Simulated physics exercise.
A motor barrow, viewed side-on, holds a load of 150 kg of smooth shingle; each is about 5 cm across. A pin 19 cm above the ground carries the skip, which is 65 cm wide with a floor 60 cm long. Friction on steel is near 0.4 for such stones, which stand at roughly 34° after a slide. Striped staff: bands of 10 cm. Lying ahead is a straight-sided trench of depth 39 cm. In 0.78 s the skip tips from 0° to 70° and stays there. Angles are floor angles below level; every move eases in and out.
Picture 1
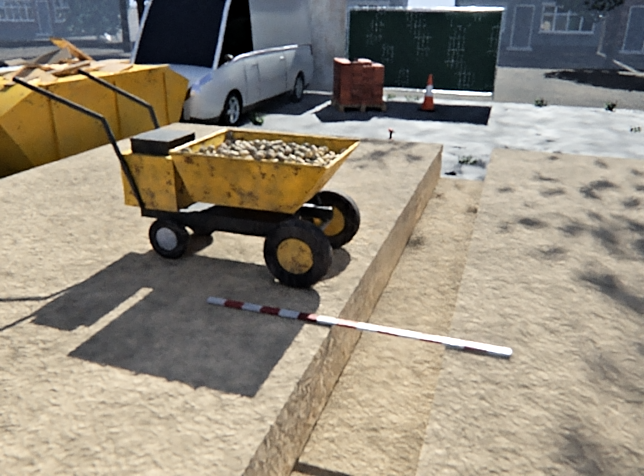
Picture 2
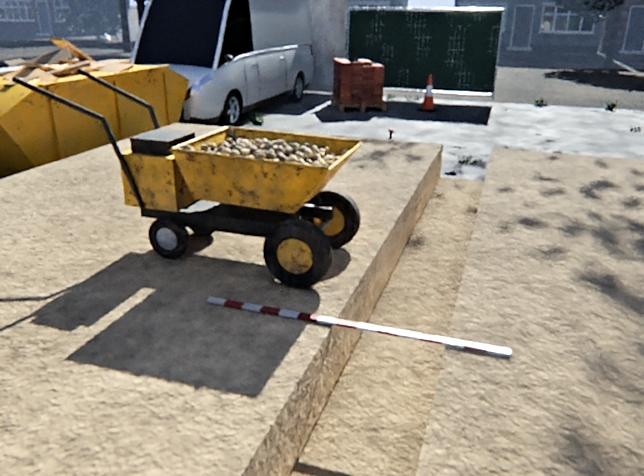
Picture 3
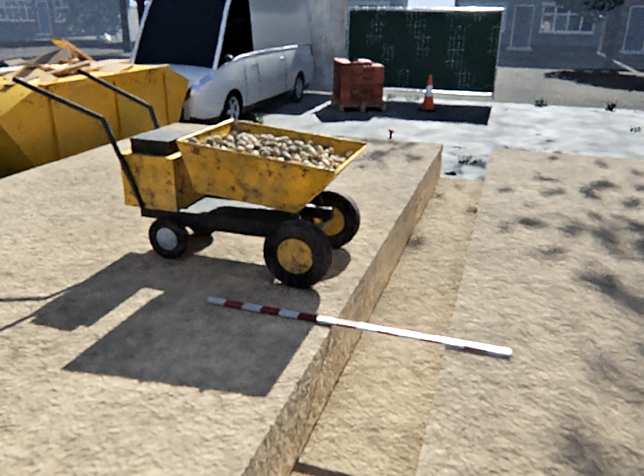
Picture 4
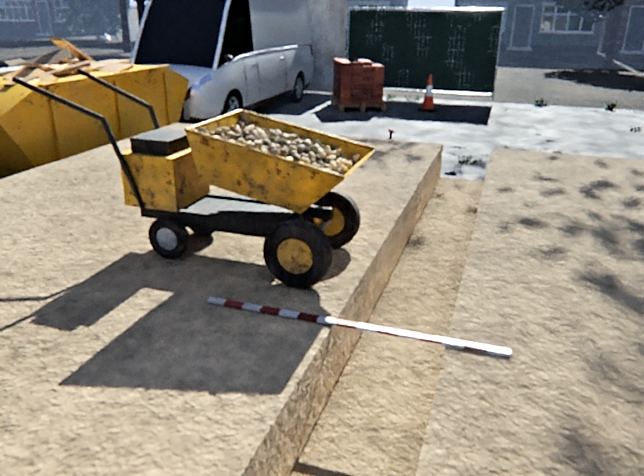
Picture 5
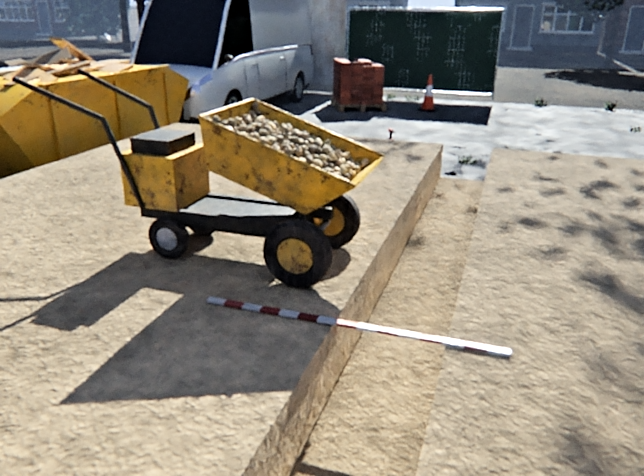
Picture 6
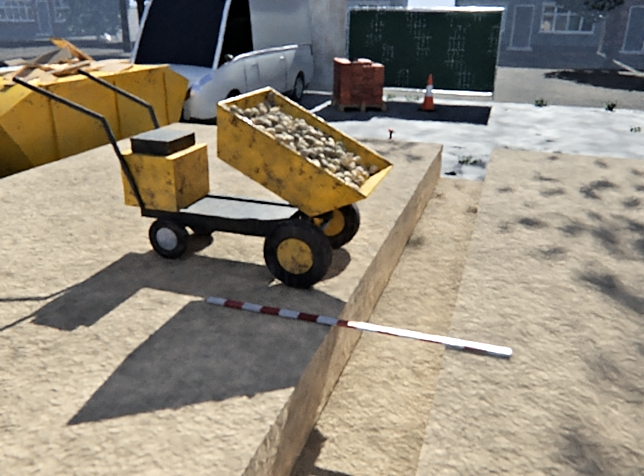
The yellow skip of a small motor barrow, loaded with smooth pale stones, sits level beside a straight-sided trench, with a red-and-white striped staff lying across the edge. It begins tilting forward to the right, slowly then faster, its rear rising steeply off the frame while the wheels stay put.
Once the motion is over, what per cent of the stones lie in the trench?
72 %.
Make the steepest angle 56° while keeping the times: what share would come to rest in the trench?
Roughly 55% would end there.
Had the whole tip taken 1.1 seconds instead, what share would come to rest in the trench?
About 80 percent, I'd say.
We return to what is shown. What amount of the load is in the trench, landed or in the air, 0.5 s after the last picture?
Close to 30 per cent has got there by then.
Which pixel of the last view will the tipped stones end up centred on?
About (437, 330).
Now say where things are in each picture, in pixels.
In the first frame, the skip is at 0°, its lip at (326, 168); the top of the load is at (266, 146).
The second frame shows lip at (329, 169), floor tilted 1°, highest stones at (262, 143).
In the third frame, the skip is at 5°, its lip at (335, 172); the top of the load is at (258, 138).
The fourth frame shows lip at (344, 178), floor tilted 11°, highest stones at (251, 128).
In the fifth frame, the skip is at 19°, its lip at (355, 186); the top of the load is at (256, 118).
The sixth frame shows lip at (366, 197), floor tilted 27°, highest stones at (263, 108).
Then, 0.2 s after the last picture the floor is at 59°, 100 % in the skip; the foremost stones are at (390, 220).
Then, 0.5 s after the last picture the floor is at 70°, 64 % in the skip, 32 % in the trench, 4 % past the trench; the foremost stones are at (479, 288).
Then, 0.9 s after the last picture the floor is at 70°, 19 % in the skip, 53 % in the trench, 28 % past the trench; the foremost stones are at (619, 298).
Then, 2.9 s after the last picture the floor is at 70°, 0 % in the skip, 72 % in the trench, 28 % past the trench; the foremost stones are past the picture's edge.
